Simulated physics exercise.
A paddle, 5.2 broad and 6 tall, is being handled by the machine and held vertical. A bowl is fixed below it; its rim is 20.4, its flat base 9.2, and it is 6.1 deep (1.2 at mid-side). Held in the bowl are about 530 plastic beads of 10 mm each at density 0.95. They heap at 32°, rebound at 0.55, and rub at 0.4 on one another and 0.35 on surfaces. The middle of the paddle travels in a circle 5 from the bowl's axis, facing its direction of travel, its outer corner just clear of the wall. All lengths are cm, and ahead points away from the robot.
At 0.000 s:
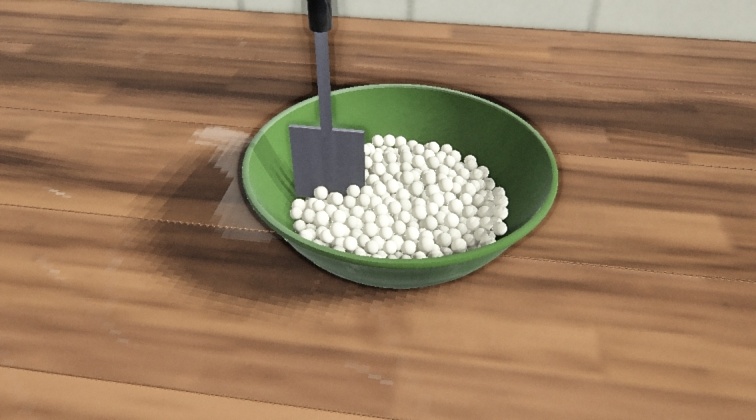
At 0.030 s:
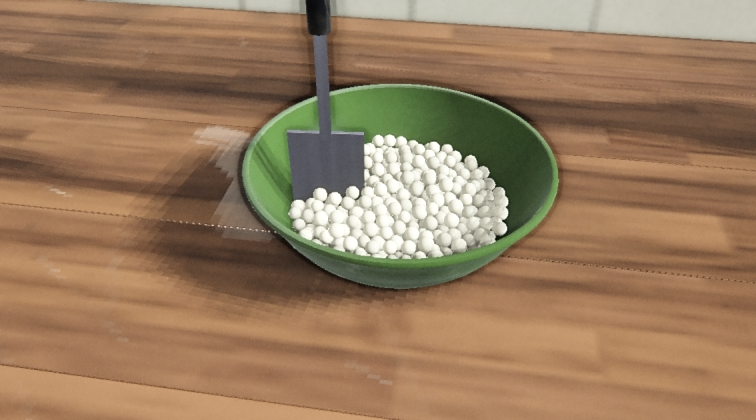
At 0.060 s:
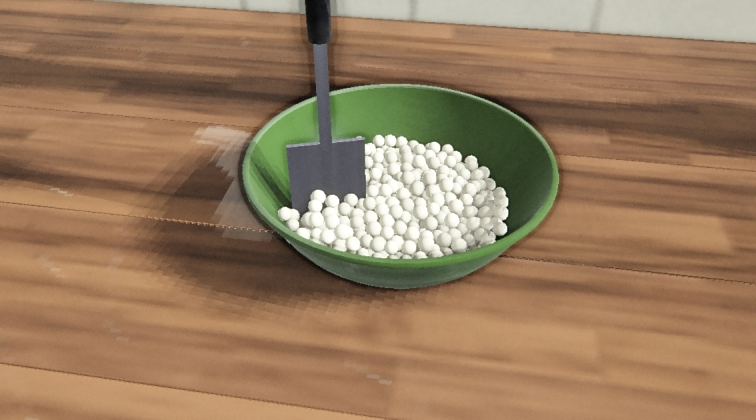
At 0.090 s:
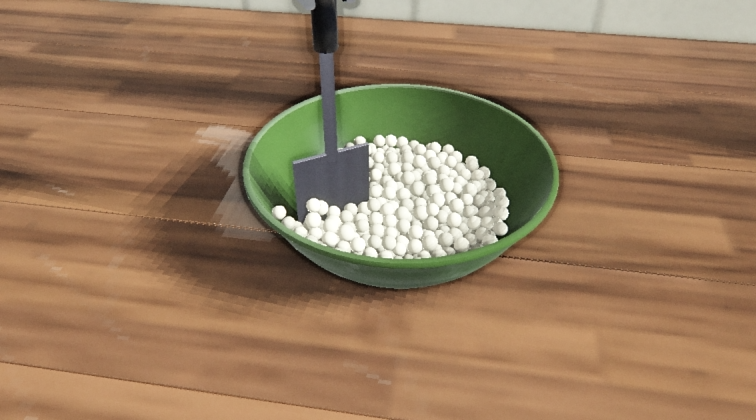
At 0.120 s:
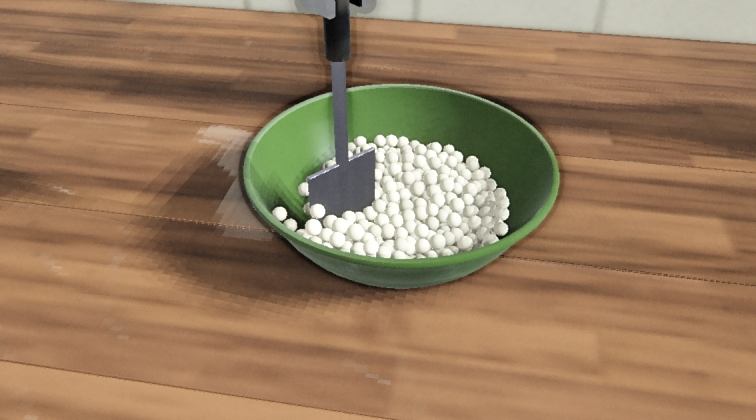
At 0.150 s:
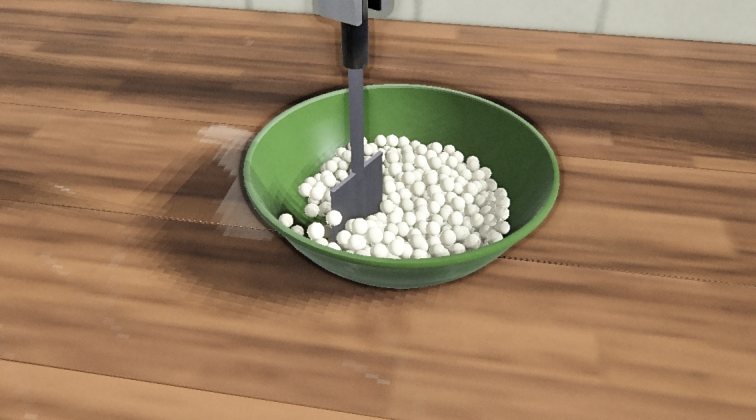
We see a green bowl of small white balls on a wooden surface as a machine moves an upright gray paddle from the bowl's left side toward the front, turning the blade and pushing through the balls.
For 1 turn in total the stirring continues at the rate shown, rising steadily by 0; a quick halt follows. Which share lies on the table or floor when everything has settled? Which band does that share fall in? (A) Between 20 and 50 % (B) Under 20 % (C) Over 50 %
Under 20 %.
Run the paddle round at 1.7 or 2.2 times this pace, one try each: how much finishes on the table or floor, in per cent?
Estimates in order: Some 30 % and some 45 %.
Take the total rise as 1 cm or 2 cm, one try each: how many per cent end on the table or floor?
5 and 0 %.
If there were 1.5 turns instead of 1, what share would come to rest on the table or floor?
Then some 15 per cent.
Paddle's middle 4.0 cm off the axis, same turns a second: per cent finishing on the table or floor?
Close to 0 in a hundred then.
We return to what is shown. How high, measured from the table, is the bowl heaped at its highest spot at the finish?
Around 6.0 cm above the table.
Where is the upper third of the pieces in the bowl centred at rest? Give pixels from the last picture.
It is centred around (333, 222).
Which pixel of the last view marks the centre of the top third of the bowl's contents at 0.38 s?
Centre of upper third: Approx. (488, 169) px.
After 0.38 s, 179° round, highest piece 8 above the table; 524 in the bowl, 7 in flight or on the tool.
After 0.60 s, 293° round, highest piece 8 above the table; 496 in the bowl, 27 on the table or floor, 8 in flight or on the tool.
After 0.91 s, 0° round, highest piece 6 above the table; 483 in the bowl, 47 on the table or floor, 1 in flight or on the tool.
After 1.61 s, 0° round, highest piece 6 above the table; 483 in the bowl, 48 on the table or floor.
At rest, 483 in the bowl, 48 on the table or floor. That is 9 % on the table or floor.
